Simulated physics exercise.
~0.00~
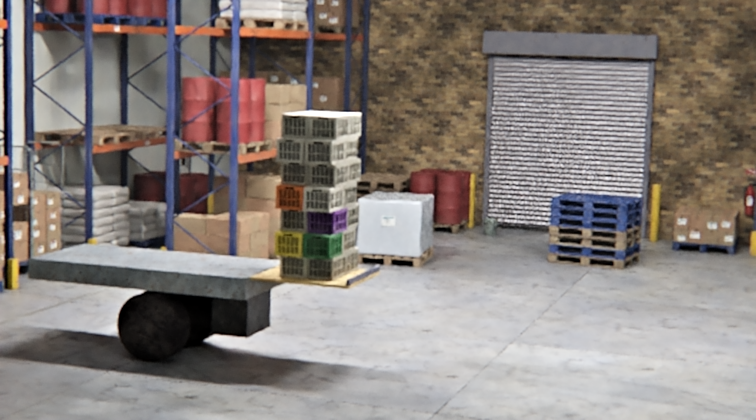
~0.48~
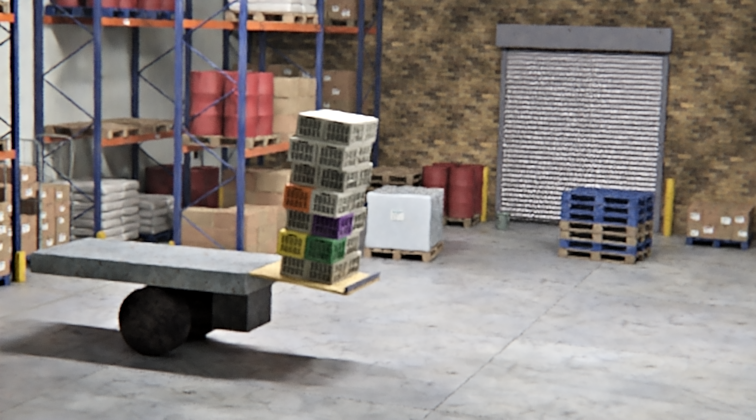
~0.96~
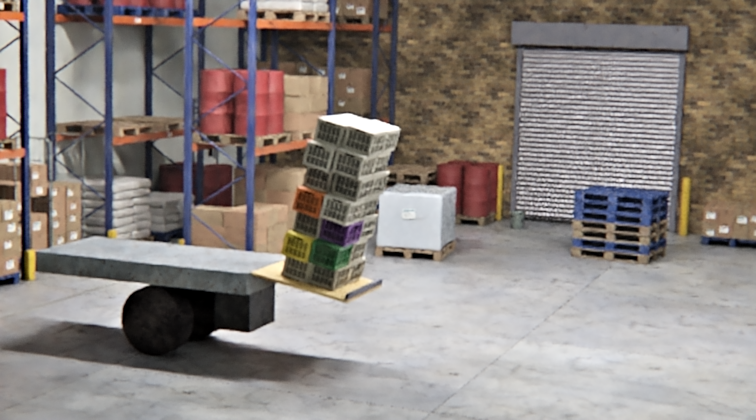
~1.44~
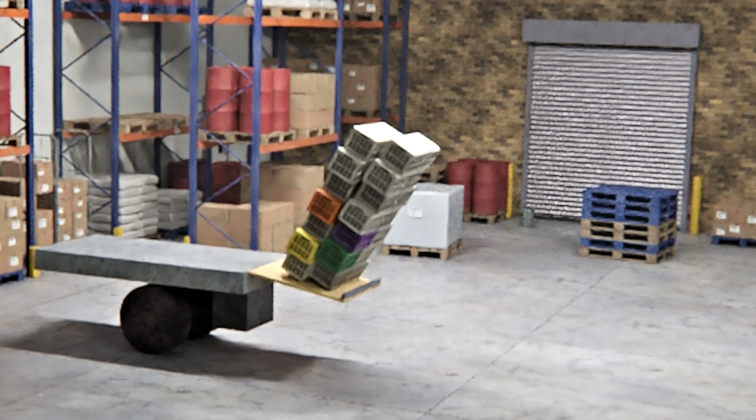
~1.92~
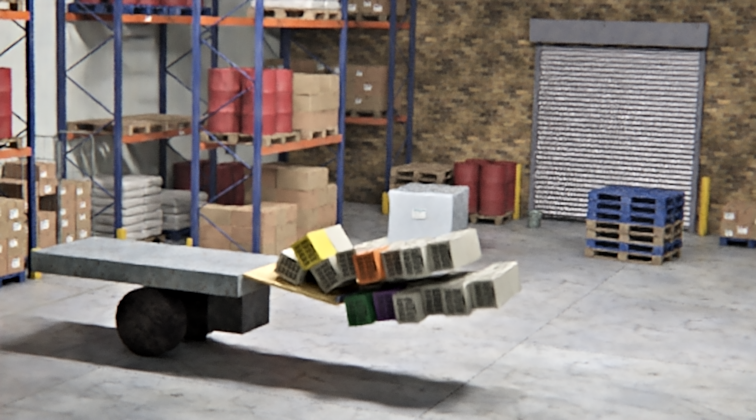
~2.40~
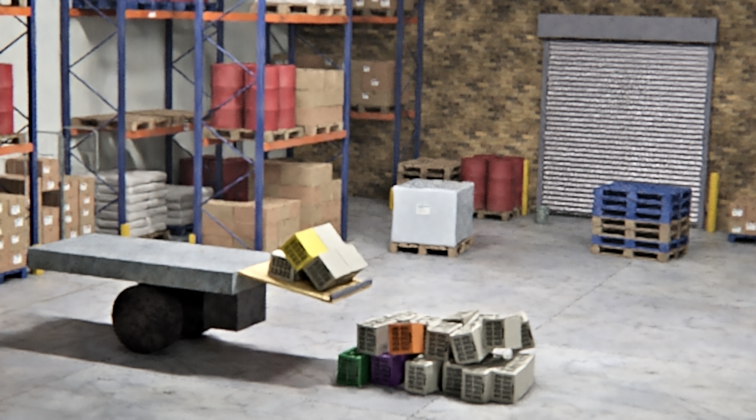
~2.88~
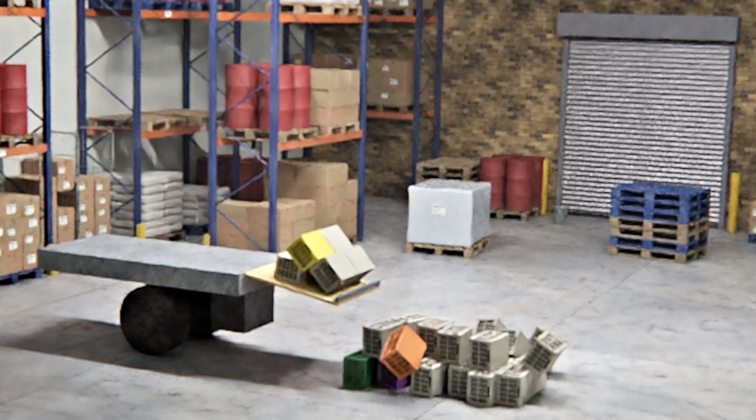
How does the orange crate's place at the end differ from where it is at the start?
At the start the orange crate is partway up the left side of the stack on the flap. At the end it is lower and further right, lying tilted on the heap of fallen crates on the floor.
